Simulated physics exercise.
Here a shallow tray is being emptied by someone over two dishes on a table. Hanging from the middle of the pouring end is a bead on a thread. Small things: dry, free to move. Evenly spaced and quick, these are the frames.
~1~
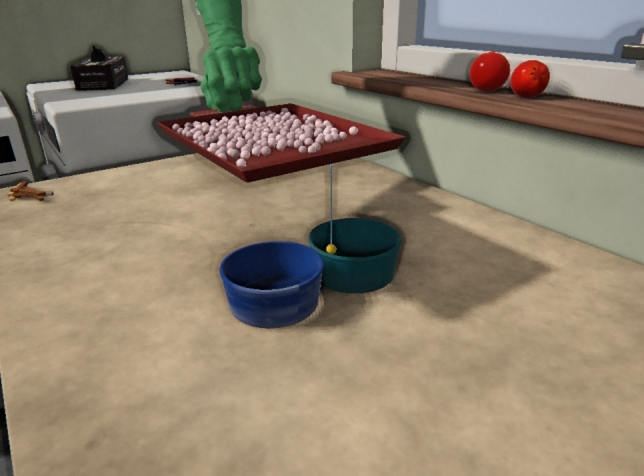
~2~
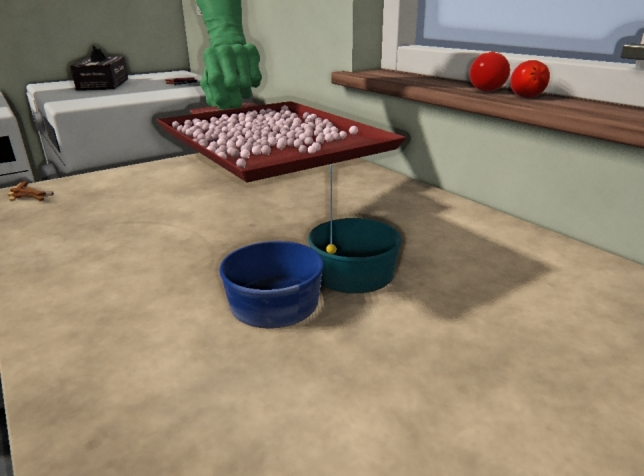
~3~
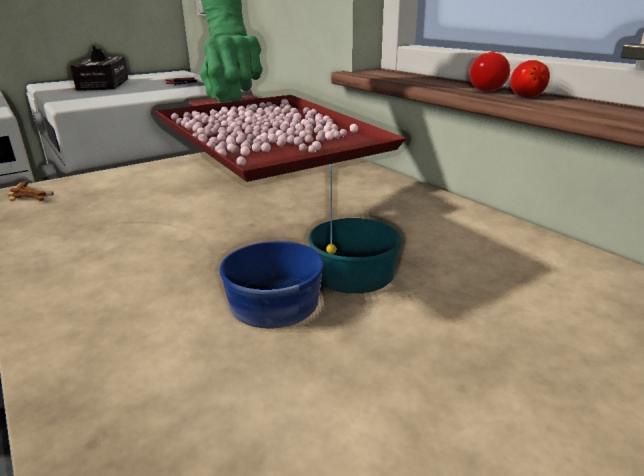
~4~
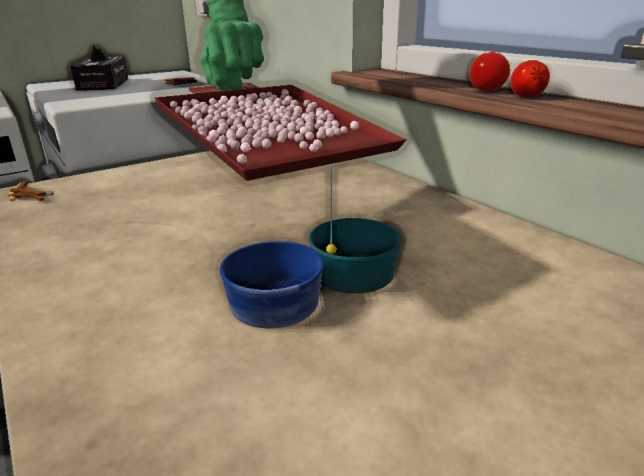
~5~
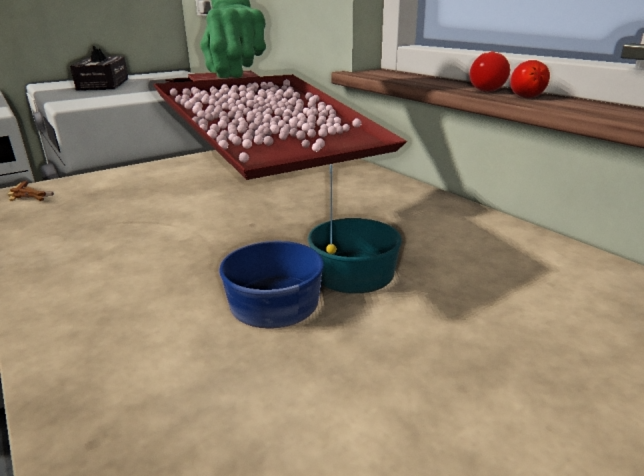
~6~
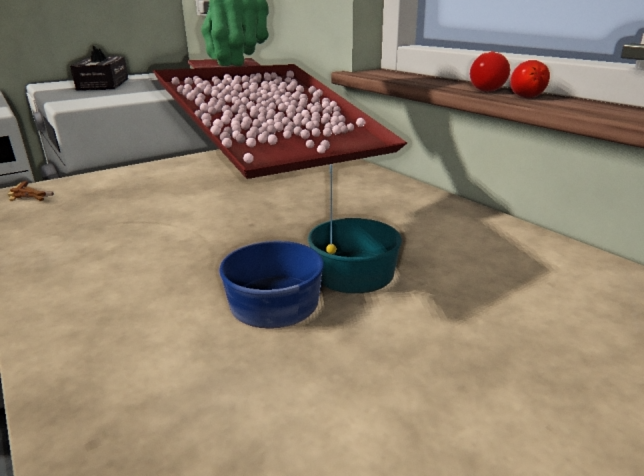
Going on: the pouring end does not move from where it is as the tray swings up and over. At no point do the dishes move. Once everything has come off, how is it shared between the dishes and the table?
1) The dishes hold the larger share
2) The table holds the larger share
2, the table holds the larger share.
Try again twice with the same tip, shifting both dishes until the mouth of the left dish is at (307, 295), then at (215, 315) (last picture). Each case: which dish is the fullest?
The first try: Right. The second: The dish on the right.
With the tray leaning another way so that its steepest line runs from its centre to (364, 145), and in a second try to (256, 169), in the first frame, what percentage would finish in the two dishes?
In turn, 20 percent and then 10 percent.
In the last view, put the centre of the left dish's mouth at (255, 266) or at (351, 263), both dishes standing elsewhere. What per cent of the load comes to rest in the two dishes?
Trial 1 about 0 %, trial 2 about 60 %.
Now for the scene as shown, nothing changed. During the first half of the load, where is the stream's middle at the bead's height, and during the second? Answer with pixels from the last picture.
First part (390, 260), rest (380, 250).
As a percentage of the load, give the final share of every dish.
Roughly: Left 0 %, right 0 %.
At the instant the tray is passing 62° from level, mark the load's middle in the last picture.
Centre estimate: (376, 281).
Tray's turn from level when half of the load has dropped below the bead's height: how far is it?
I'd say close to 55 degrees.
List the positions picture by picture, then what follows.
In the first picture, corners of the pouring end (246, 168) and (397, 136), level; middle of the load (259, 132), sugar pearls; left dish (299, 302); right dish (383, 269); bead on its thread (331, 249).
In the second picture, corners of the pouring end (246, 168) and (398, 137), level; middle of the load (259, 130).
In the third picture, corners of the pouring end (246, 167) and (398, 137), tipped barely, lowest at the right corner; middle of the load (259, 125).
In the fourth picture, corners of the pouring end (247, 166) and (398, 138), tipped a little, lowest at the right corner; middle of the load (259, 118).
In the fifth picture, corners of the pouring end (248, 166) and (399, 139), tipped a little, lowest at the right corner; middle of the load (261, 111).
In the sixth picture, corners of the pouring end (248, 165) and (399, 141), tipped clearly, lowest at the right corner; middle of the load (264, 105), every one on the move; left dish (299, 302); right dish (383, 269).
Just after the last frame, tray tipped steeply; roughly a third on the tray; roughly half outside both; about a tenth in the air.
A moment on, tray tipped past a quarter turn; just a few in the left dish; just a few in the right dish; almost all outside both.
Further on, tray tipped past a quarter turn; just a few in the left dish; just a few in the right dish; almost all outside both.
When it is over, tray tipped past a quarter turn; just a few in the left dish; just a few in the right dish; almost all outside both.
